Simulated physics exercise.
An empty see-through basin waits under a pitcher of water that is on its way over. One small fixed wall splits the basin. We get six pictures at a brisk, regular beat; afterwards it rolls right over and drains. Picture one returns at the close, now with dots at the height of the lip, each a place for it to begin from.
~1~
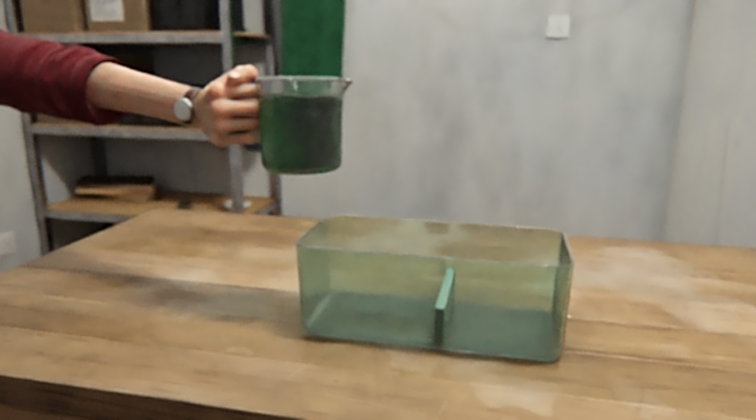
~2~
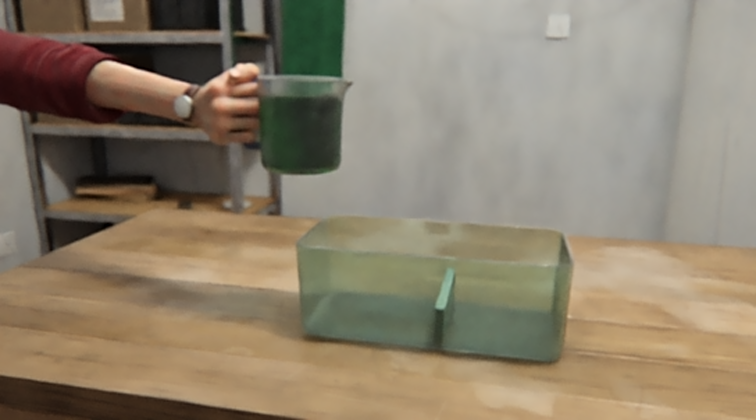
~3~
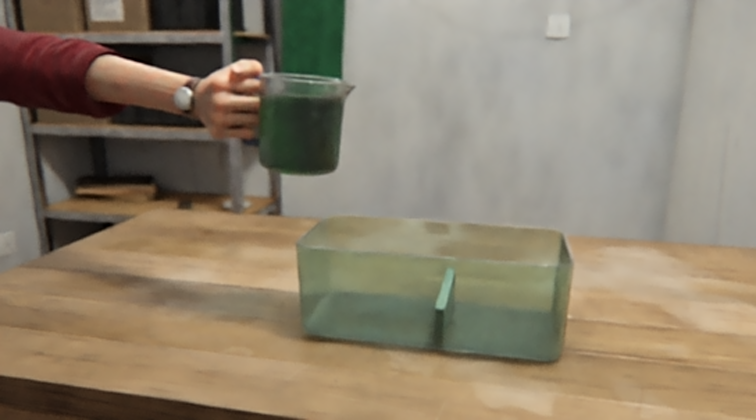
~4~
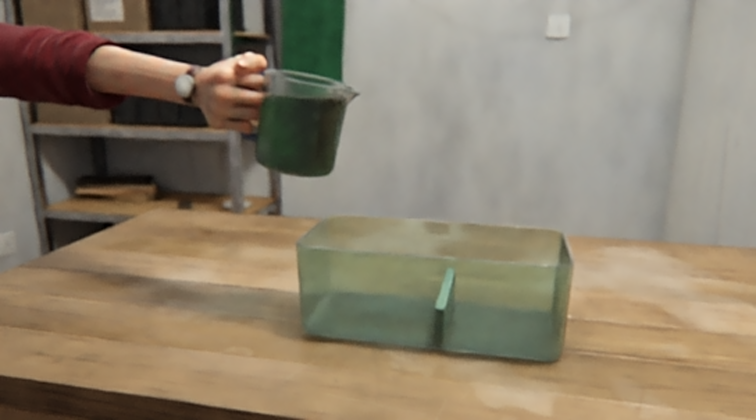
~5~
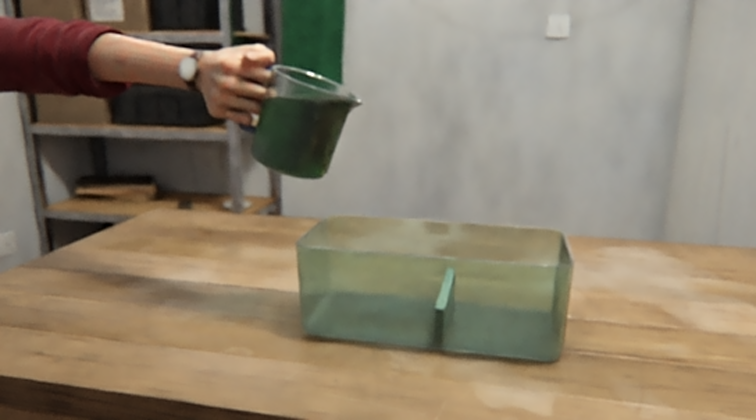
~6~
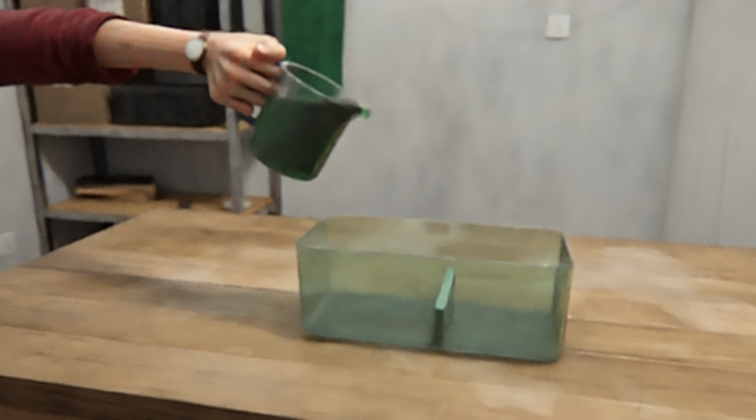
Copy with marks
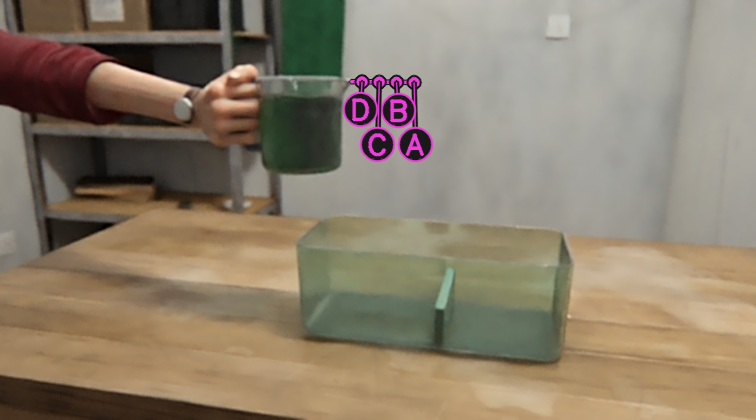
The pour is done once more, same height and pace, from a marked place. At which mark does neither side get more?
B beats the others.
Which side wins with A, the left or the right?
The right side.
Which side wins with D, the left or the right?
The left one.
On the marked copy, A at (414, 82); B at (396, 82); C at (379, 82); D at (362, 81).
With A, about 26 % ends left of the wall and 73 % right of it.
With B, about 46 % ends left of the wall and 52 % right of it.
With C, about 79 % ends left of the wall and 18 % right of it; 3 % is lost outside.
With D, about 95 % ends left of the wall and 3 % right of it.
